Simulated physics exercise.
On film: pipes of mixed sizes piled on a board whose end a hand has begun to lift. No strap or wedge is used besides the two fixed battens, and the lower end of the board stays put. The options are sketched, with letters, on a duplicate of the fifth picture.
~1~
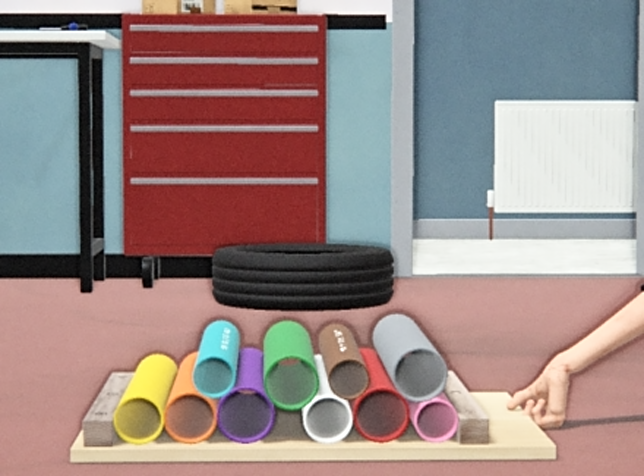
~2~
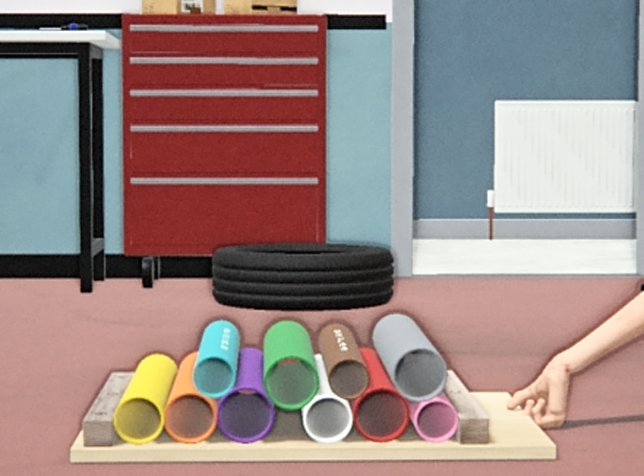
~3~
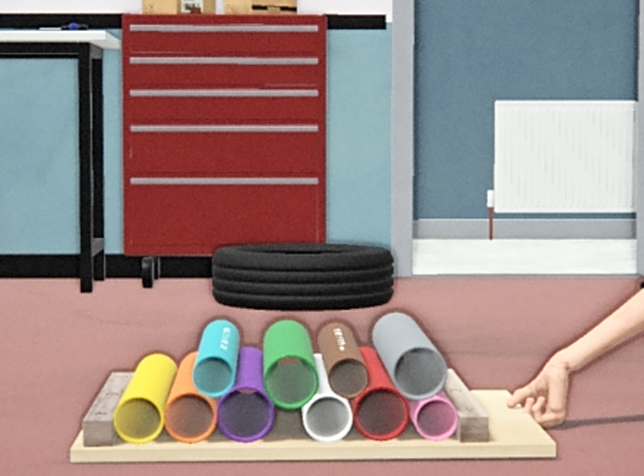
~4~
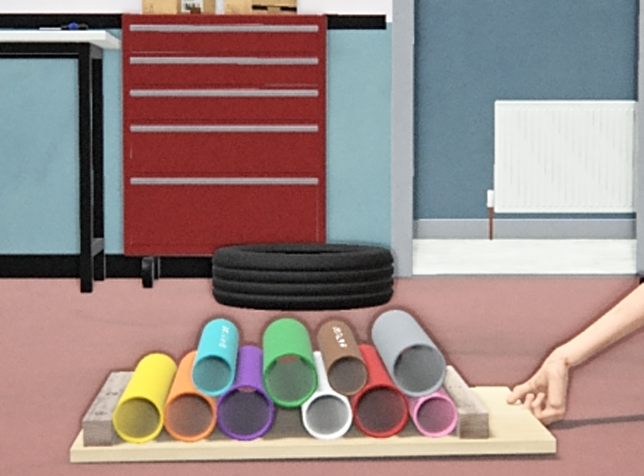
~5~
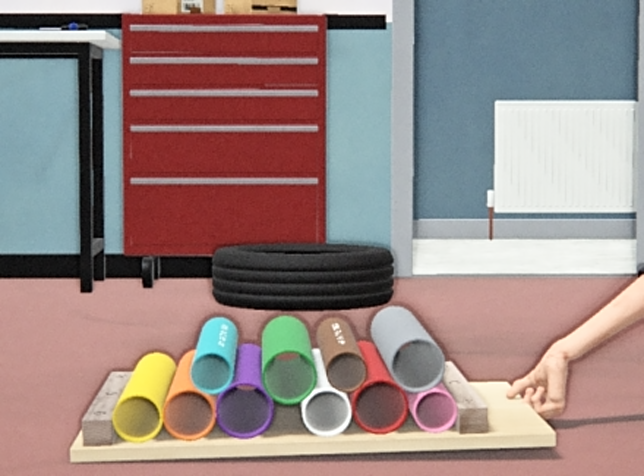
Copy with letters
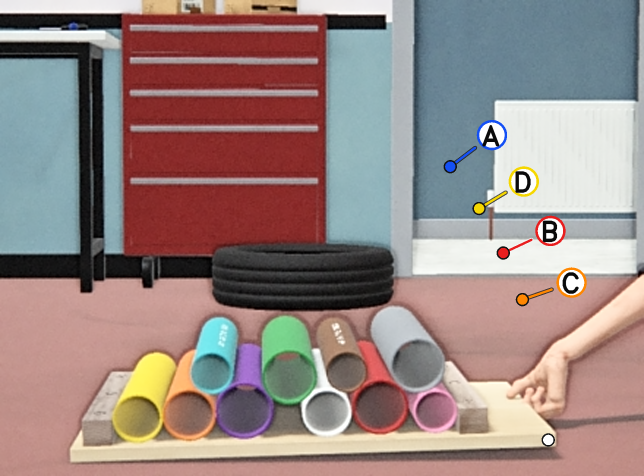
A workshop with a pinkish floor, a red drawer cabinet, a black tire and a white radiator is seen from the front by a still camera. Yellow, orange, purple, white, red and pink pipes line a pale board between wooden blocks, with cyan, green, brown and grey ones above. A hand at the right raises the board's end very slightly, and the pipes barely shift.
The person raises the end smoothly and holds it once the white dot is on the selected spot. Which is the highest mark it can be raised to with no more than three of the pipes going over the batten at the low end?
It can be raised to A.
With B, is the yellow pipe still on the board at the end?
The yellow pipe: Yes.
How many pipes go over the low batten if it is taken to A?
The count is three.
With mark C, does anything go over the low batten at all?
No.
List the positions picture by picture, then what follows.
In the first picture, white pipe (328, 419); red pipe (381, 415); pink pipe (436, 421).
In the second picture, pink pipe (436, 421); grey pipe (420, 375).
In the third picture, board (310, 411); red pipe (381, 414); pink pipe (436, 419); purple pipe (245, 415).
In the fourth picture, board (310, 409); yellow pipe (138, 419); orange pipe (190, 416).
In the fifth picture, board (309, 406); yellow pipe (138, 418); orange pipe (189, 415).
On the marked copy, A at (450, 167); B at (503, 253); C at (523, 300); D at (479, 209); the white dot at (548, 440).
With A. Early on, board at 20°.
Further on, board at 37°.
At the end, board at 37°, three over the low batten (green, brown, turquoise).
As for the rest, B two over the low batten (green, turquoise); C none over the low batten; D three over the low batten (green, brown, turquoise).
